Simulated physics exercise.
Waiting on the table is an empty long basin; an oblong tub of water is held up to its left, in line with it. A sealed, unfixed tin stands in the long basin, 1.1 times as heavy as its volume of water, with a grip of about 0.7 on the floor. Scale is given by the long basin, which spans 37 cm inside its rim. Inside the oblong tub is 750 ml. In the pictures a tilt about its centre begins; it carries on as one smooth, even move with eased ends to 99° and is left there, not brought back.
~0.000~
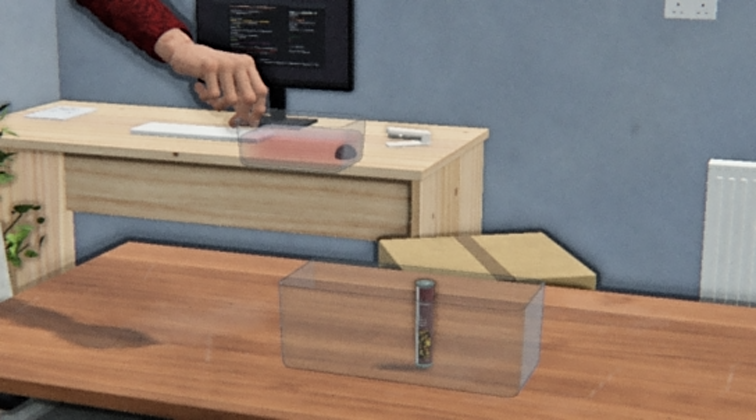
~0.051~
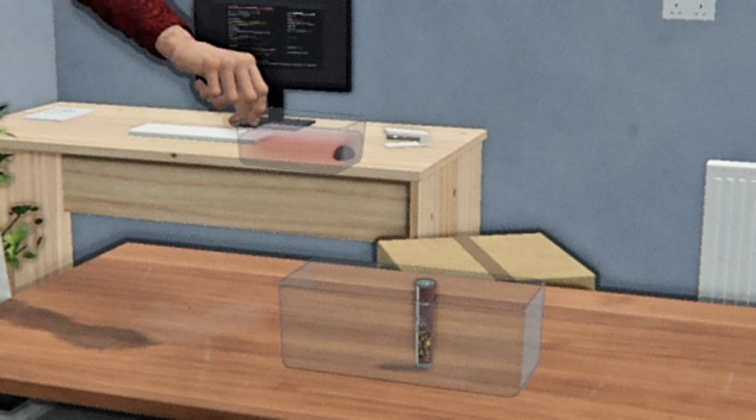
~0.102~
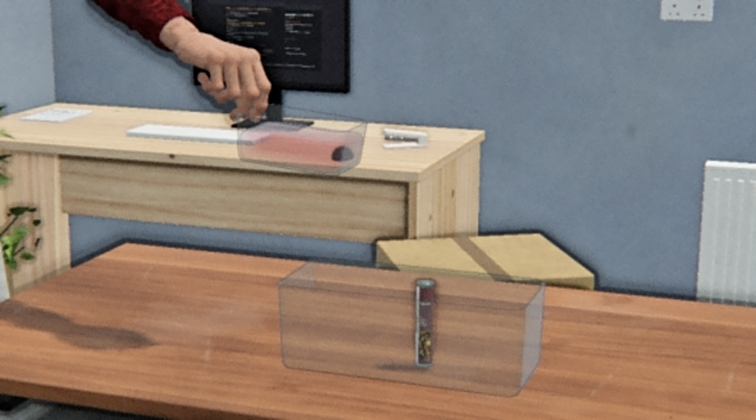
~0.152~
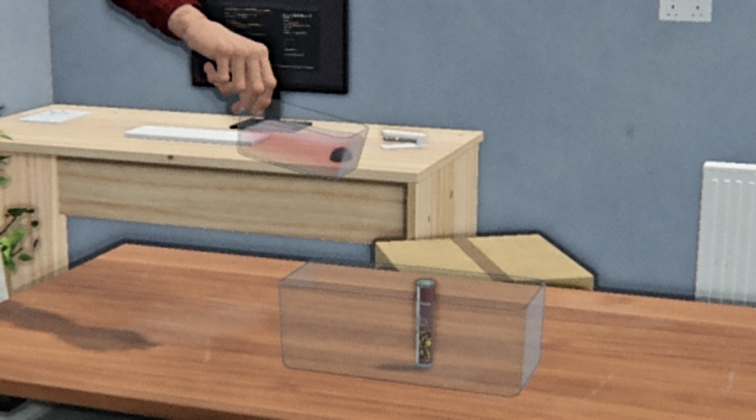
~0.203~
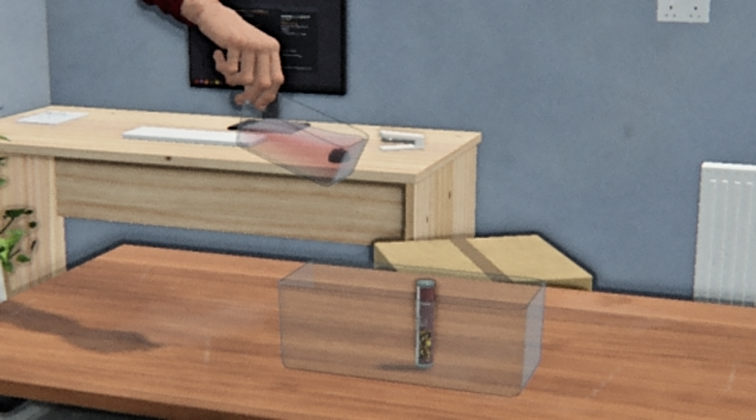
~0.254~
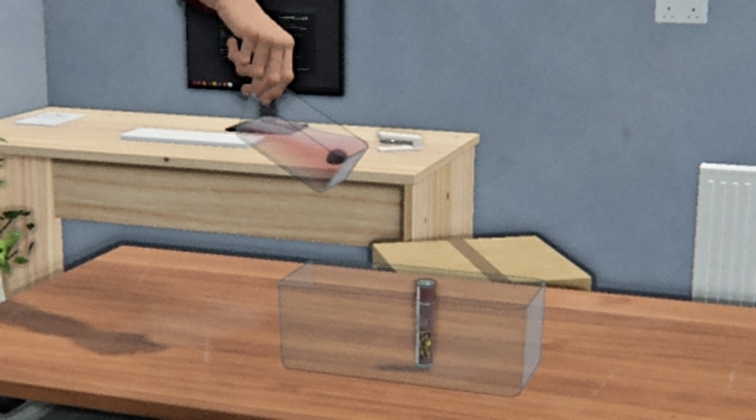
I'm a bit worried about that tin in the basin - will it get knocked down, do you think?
Yes, watch, it's going to be unseated.
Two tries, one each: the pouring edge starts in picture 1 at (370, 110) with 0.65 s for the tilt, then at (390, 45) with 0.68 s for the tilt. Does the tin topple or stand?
First it tips over; then it stays on its base.
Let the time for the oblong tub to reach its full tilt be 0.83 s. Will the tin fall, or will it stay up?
The tin stays on its base.
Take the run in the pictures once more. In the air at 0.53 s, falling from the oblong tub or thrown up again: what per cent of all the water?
Close to 62 in a hundred.
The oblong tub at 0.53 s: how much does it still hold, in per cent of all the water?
Near 16 in a hundred.
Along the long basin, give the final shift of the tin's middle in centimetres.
Roughly 9.0 cm.
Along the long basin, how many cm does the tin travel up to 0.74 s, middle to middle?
Around 2 cm.
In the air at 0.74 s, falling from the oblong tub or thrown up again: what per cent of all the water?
About 4 percent.
After 0.53 s the tilt is 88° and 15 per cent is still to pour; the tin stands where it began.
After 0.74 s the tilt is 99° and 3 per cent is still to pour; the tin leans 7°.
After 0.95 s the tilt is 99° and 0 per cent is still to pour; the tin leans 22°.
After 1.18 s the tilt is 99° and 0 per cent is still to pour; the tin lies on its side.
In the end the tin lies on its side.
